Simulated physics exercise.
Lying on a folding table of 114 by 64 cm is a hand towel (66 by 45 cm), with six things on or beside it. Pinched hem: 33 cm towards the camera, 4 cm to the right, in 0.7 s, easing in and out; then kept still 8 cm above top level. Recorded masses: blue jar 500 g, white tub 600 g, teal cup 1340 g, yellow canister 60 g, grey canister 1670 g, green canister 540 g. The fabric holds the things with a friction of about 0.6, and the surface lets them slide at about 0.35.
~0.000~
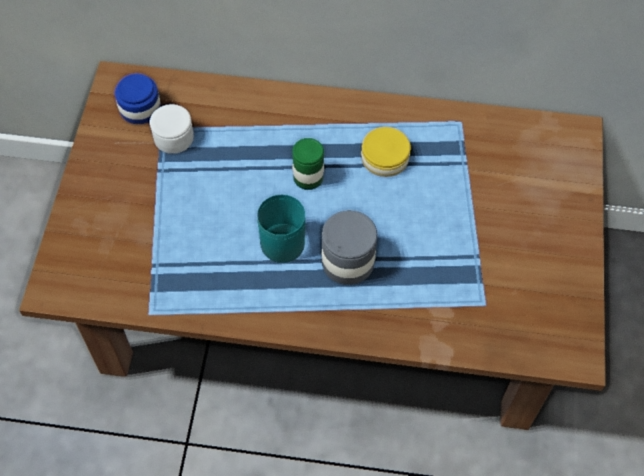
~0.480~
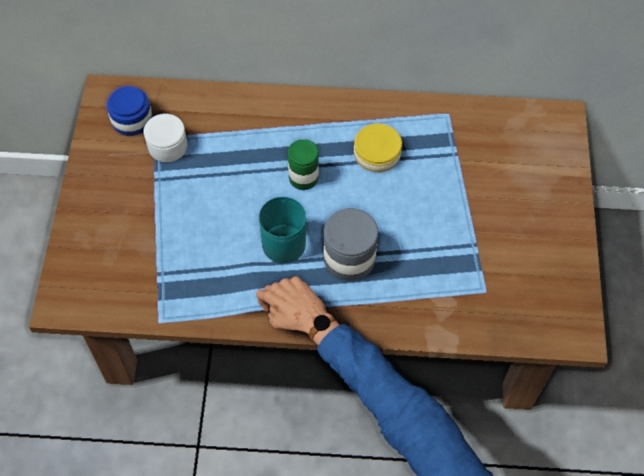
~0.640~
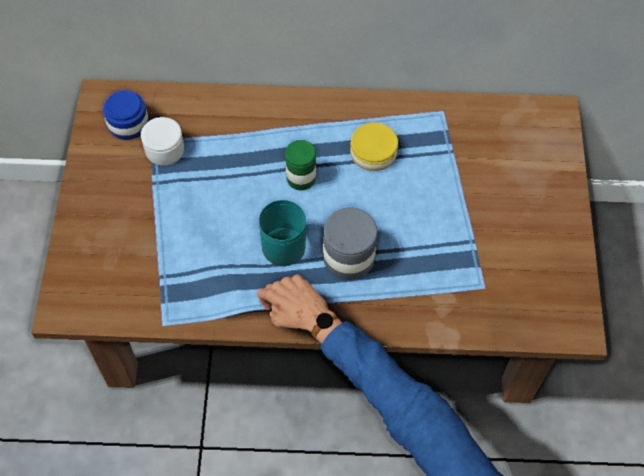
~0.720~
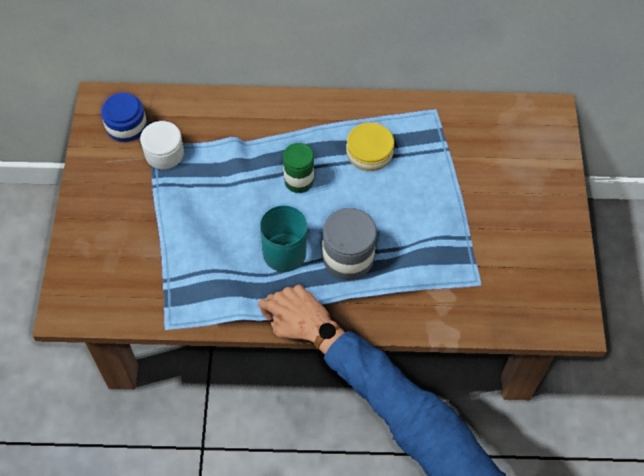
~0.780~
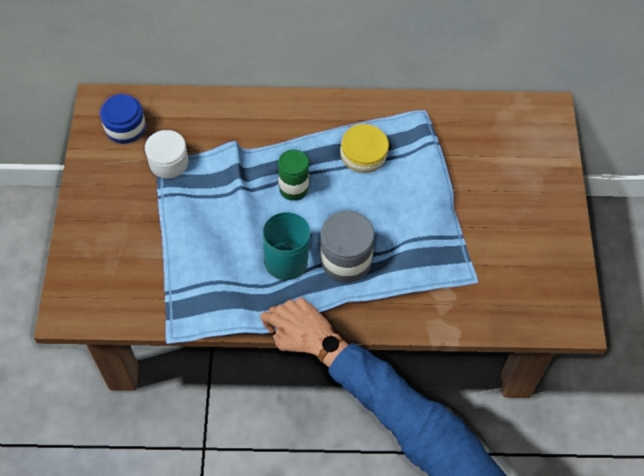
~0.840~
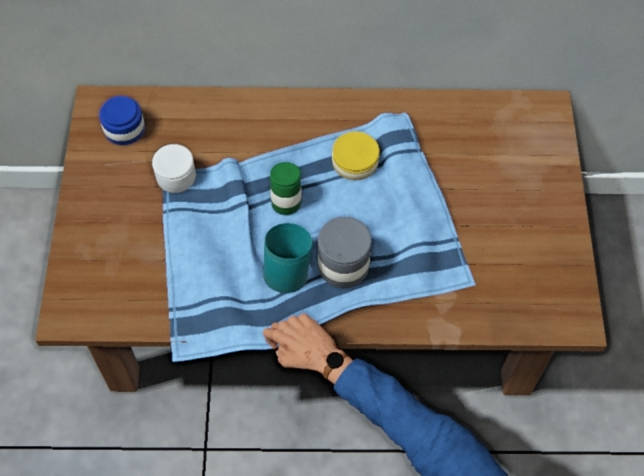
A hand in a blue sleeve pinched the front edge of a blue towel and drew it slowly toward the viewer, bunching the cloth and carrying most containers along while the blue jar stayed behind.
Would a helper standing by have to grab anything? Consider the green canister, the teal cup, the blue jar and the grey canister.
The green canister needs grabbing, the teal cup needs grabbing, the blue jar is safe, the grey canister needs grabbing.
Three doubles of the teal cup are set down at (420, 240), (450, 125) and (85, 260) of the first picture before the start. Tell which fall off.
So it goes: The first one ends up off, the next is still up there, the last is still up there.
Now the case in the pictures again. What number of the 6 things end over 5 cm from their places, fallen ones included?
That comes to 5 of the things.
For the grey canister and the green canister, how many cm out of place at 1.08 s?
Shift - grey canister 10 cm, green canister 25 cm.
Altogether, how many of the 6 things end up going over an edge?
That gives 5.
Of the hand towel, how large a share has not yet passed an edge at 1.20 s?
Roughly 55%.
By 1.0 s, 85 % of the hand towel is still over the top; green canister 15 cm off its start, teal cup 15 cm off its start, grey canister 8 cm off its start.
By 1.1 s, 70 % of the hand towel is still over the top; green canister on its side, 24 cm off its start, teal cup 23 cm off its start, grey canister 12 cm off its start.
By 1.2 s, 55 % of the hand towel is still over the top; teal cup on its side, 32 cm off its start at (257, 385), green canister on its side, 31 cm off its start at (266, 294), grey canister 17 cm off its start at (335, 307).
By 1.3 s, 35 % of the hand towel is still over the top; green canister 39 cm off its start, teal cup over the edge, grey canister 25 cm off its start.
By 2.9 s, 0 % of the hand towel is still over the top; green canister over the edge, grey canister over the edge, teal cup over the edge, blue jar 0 cm off its start at (119, 110).
